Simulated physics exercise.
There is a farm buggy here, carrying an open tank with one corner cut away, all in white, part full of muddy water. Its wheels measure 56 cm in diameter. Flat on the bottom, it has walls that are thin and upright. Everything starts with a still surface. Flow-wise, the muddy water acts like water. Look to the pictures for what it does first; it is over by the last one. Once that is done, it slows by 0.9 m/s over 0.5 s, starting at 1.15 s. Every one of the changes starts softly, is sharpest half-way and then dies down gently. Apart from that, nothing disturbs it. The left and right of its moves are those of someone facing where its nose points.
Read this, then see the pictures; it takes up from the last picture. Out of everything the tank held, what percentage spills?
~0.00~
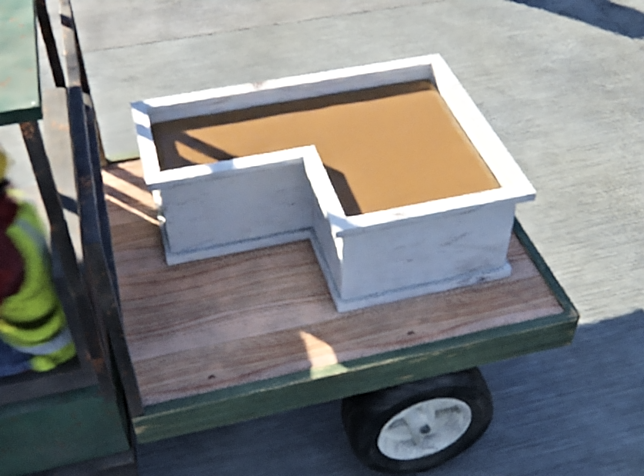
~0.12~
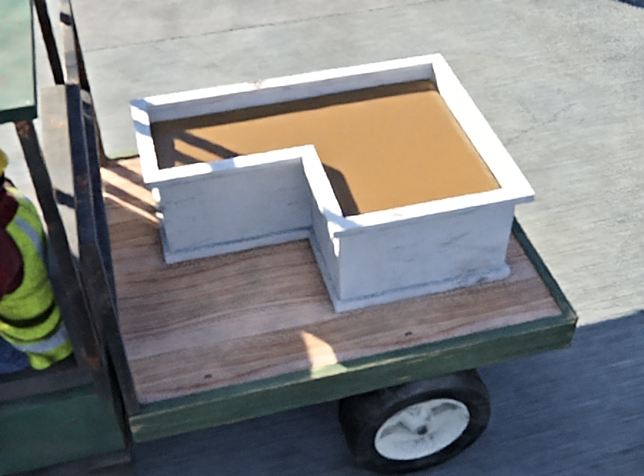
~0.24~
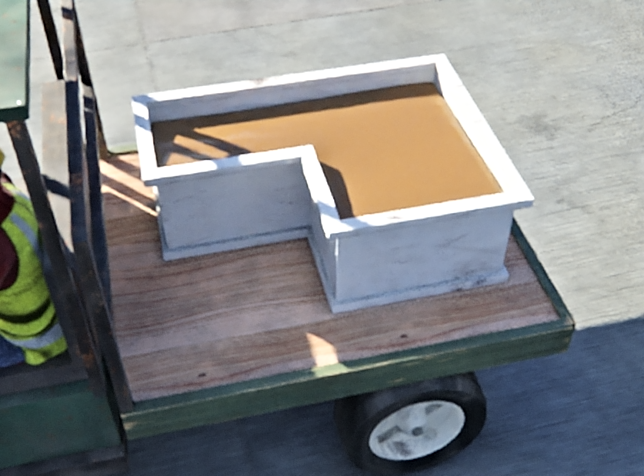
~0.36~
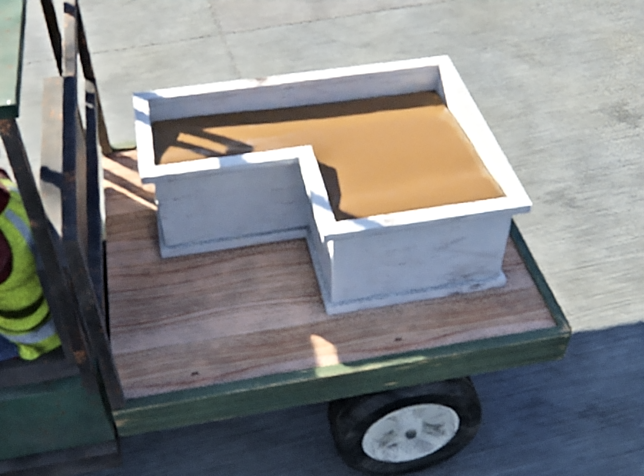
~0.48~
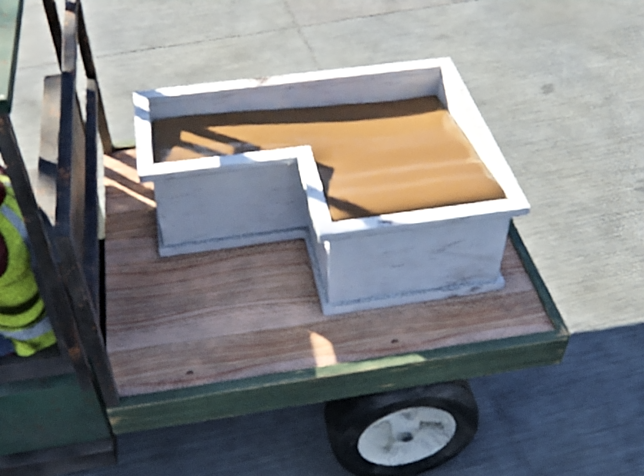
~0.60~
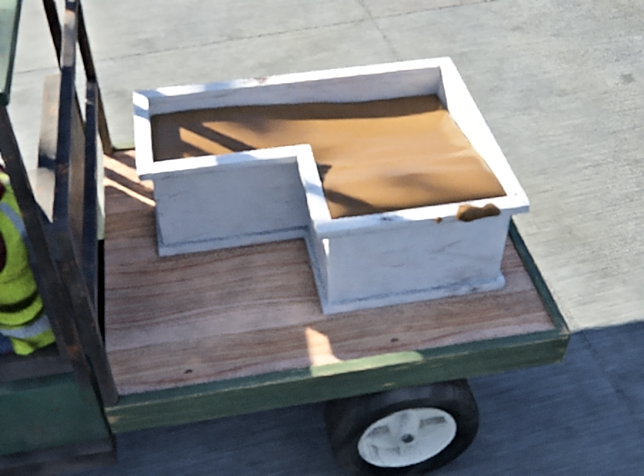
Some 12 per cent goes overboard.
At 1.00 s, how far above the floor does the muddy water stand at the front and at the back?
Approx. 28 cm front, approx. 34 cm back.
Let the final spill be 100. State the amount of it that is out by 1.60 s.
Near 0 in a hundred.
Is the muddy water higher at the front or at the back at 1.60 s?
It stands at the forward side.
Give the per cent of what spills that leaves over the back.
Spill fraction there: Roughly 10 per cent.
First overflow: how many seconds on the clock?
That happens at some 1.4 s.
After 1.00 s front 28 cm, middle 30 cm, back 34 cm above the floor; no loss so far.
After 1.60 s front 49 cm, middle 36 cm, back 18 cm above the floor; the loss stands at 1 per cent, over the near side.
After 2.20 s front 30 cm, middle 22 cm, back 37 cm above the floor; the loss stands at 9 per cent, over the front.
After 4.64 s the loss stands at 12 per cent, over the front, 27 of 224 litres.
